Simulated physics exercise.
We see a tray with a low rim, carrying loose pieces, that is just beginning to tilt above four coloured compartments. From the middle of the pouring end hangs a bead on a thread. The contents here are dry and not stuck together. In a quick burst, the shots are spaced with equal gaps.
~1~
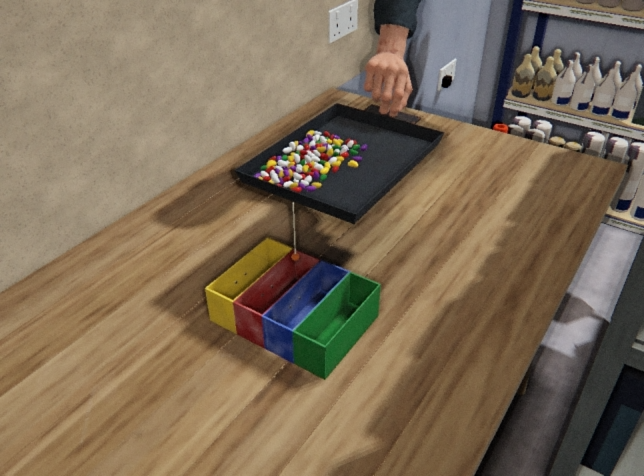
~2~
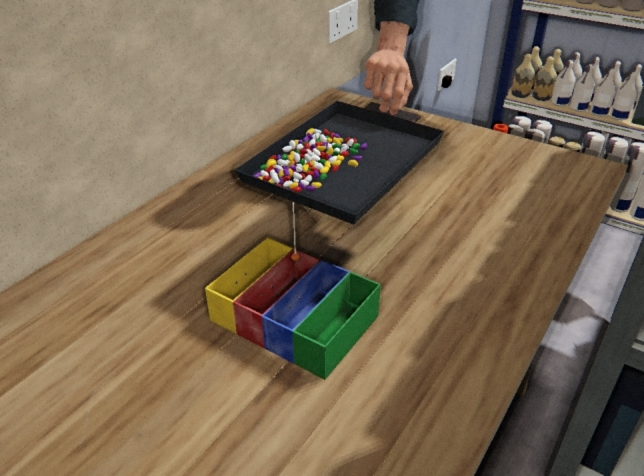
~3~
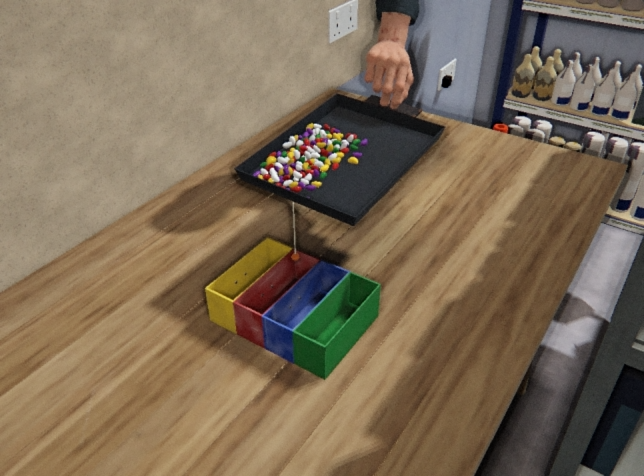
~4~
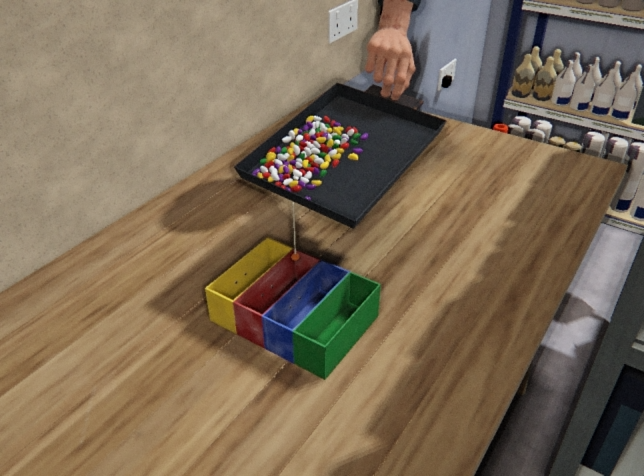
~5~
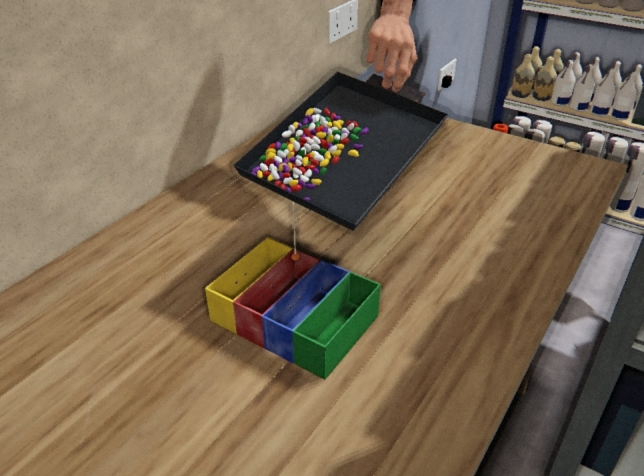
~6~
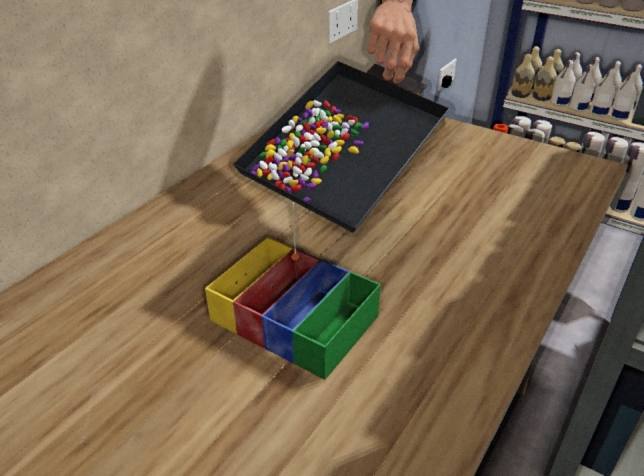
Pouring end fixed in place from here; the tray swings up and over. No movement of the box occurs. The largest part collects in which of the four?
In the green cell.
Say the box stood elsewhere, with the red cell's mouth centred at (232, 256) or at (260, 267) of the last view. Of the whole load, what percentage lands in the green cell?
Around 10 % followed by around 60 %.
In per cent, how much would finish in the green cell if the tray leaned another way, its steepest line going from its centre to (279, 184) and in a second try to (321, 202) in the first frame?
About 0 %, then 30 %.
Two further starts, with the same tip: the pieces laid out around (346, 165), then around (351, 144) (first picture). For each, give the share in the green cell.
Some 50 and then some 60 per cent.
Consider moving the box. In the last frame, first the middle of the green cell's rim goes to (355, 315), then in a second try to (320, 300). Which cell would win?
One: The cell in blue. Two: The green cell.
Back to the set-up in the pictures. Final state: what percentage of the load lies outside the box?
My guess is about 10 percent.
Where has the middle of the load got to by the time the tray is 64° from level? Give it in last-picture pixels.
I'd put the middle of the pieces at roughly (327, 196).
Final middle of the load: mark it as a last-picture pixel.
Last view, centre at rest - approx. (342, 320).
Shortly afterwards, tray tipped steeply; all but a few on the tray; only a few in the green cell; only a few falling or outside the box.
Next, tray tipped past a quarter turn; near a quarter on the tray; near a third in the green cell; a little in the blue cell; near a quarter falling or outside the box.
Some moments later, tray tipped past a quarter turn; near two thirds in the green cell; near a third in the blue cell; a little falling or outside the box.
In the end, tray tipped past a quarter turn; near two thirds in the green cell; near a third in the blue cell; none at all in the red cell; none at all in the yellow cell; a little outside the box.
